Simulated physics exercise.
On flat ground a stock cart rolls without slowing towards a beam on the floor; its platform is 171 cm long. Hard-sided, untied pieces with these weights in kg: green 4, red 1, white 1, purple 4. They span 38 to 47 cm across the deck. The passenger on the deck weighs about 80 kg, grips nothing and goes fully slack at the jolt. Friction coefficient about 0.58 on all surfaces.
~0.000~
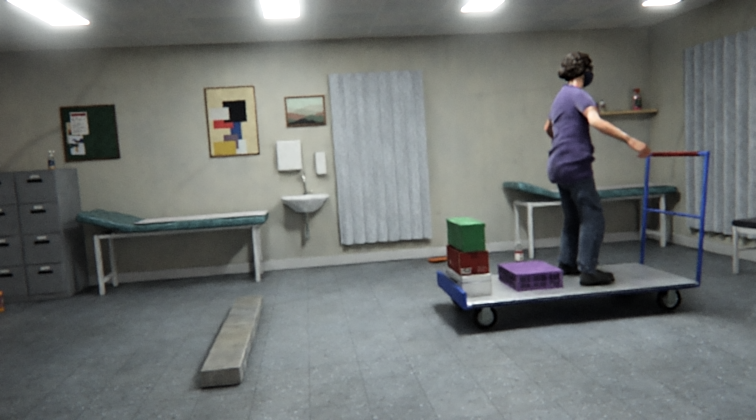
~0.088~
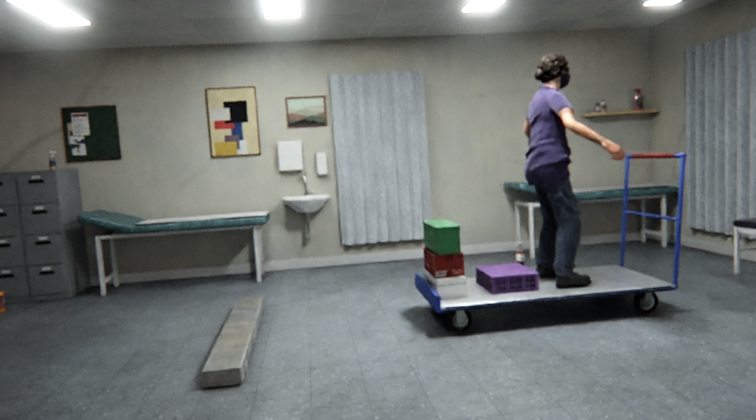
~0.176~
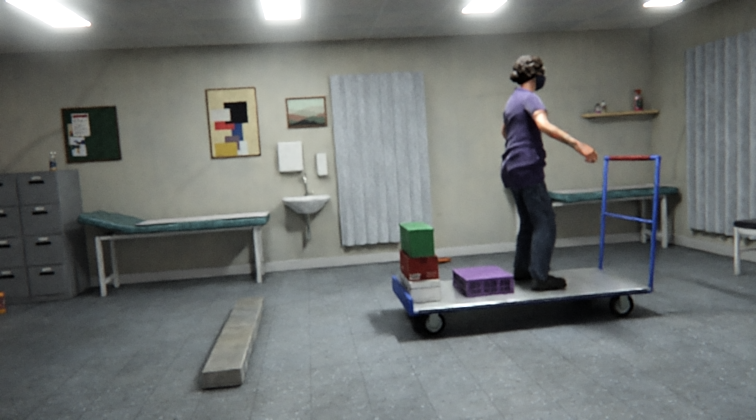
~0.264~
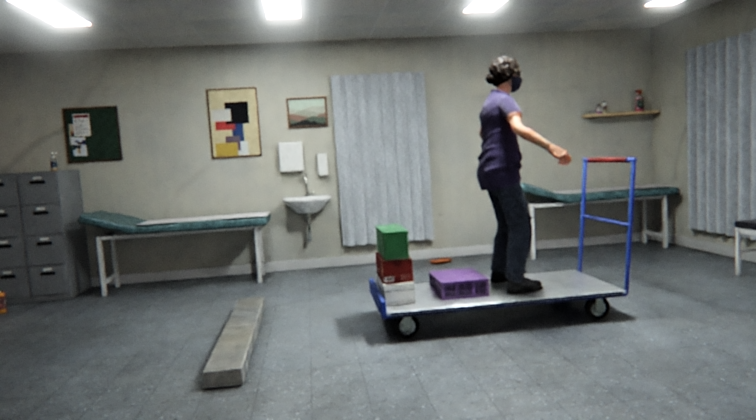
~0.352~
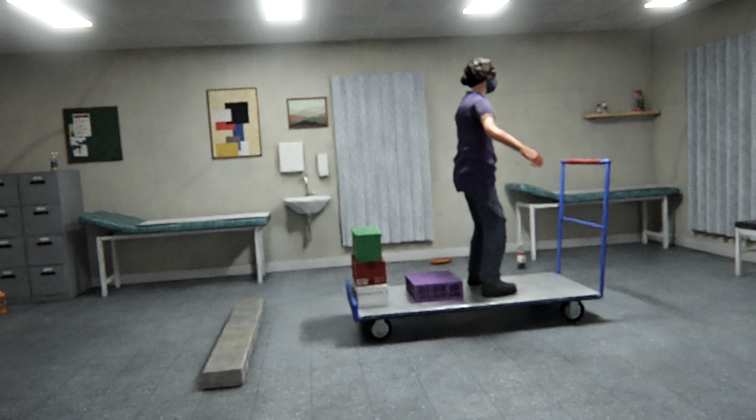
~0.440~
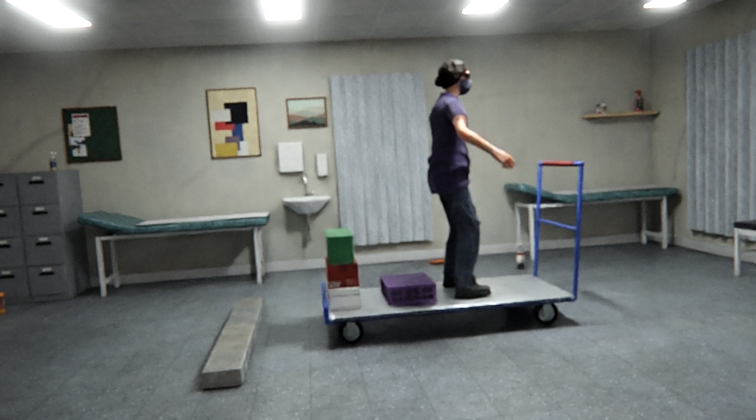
A blue-framed cart rolled steadily left across the floor towards a beam, carrying stacked boxes, a purple crate and a standing person in a purple shirt who held one arm out towards the handle.
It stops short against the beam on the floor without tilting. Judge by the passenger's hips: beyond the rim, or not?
The passenger's hips end beyond the front rim.
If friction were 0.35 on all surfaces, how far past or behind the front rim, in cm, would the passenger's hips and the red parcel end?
In that case hips 40 past, red 70 past.
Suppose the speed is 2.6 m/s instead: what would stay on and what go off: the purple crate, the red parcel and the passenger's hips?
Then purple on, red off, hips off.
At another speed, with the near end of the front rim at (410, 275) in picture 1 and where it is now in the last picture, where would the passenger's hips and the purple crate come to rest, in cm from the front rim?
In that case hips 10 behind, purple 40 behind.
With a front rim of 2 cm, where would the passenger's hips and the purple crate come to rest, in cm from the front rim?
In that case hips 30 past, purple 50 behind.
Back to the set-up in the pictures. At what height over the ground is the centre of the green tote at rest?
Some 10 cm up.
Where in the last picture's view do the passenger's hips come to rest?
Around (209, 314).
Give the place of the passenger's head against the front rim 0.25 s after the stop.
About 50 cm behind the rim.
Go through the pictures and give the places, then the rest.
In the first picture, hips (569, 166), red parcel (467, 259), rim corner (465, 304); 154 cm still to roll.
In the second picture, hips (546, 168), red parcel (443, 261), rim corner (439, 307); 135 cm still to roll.
In the third picture, hips (522, 170), red parcel (418, 264), rim corner (412, 310); 116 cm still to roll.
In the fourth picture, hips (498, 172), red parcel (394, 266), rim corner (384, 313); 97 cm still to roll.
In the fifth picture, hips (474, 174), red parcel (368, 269), rim corner (356, 316); 77 cm still to roll.
In the sixth picture, hips (448, 176), red parcel (342, 271), rim corner (327, 319); 58 cm still to roll. Speed about 2.2 m/s.
The wheels strike at 0.71 s.
After 1.26 s the passenger's hips are 9 cm past the rim, near (226, 282) in the last picture's view.
After 1.71 s the passenger's hips are 23 cm past the rim, near (209, 314) in the last picture's view.
At rest, 2.1 s, past the rim, green tote, red parcel and the passenger's hips; behind it, white toolbox and purple crate.
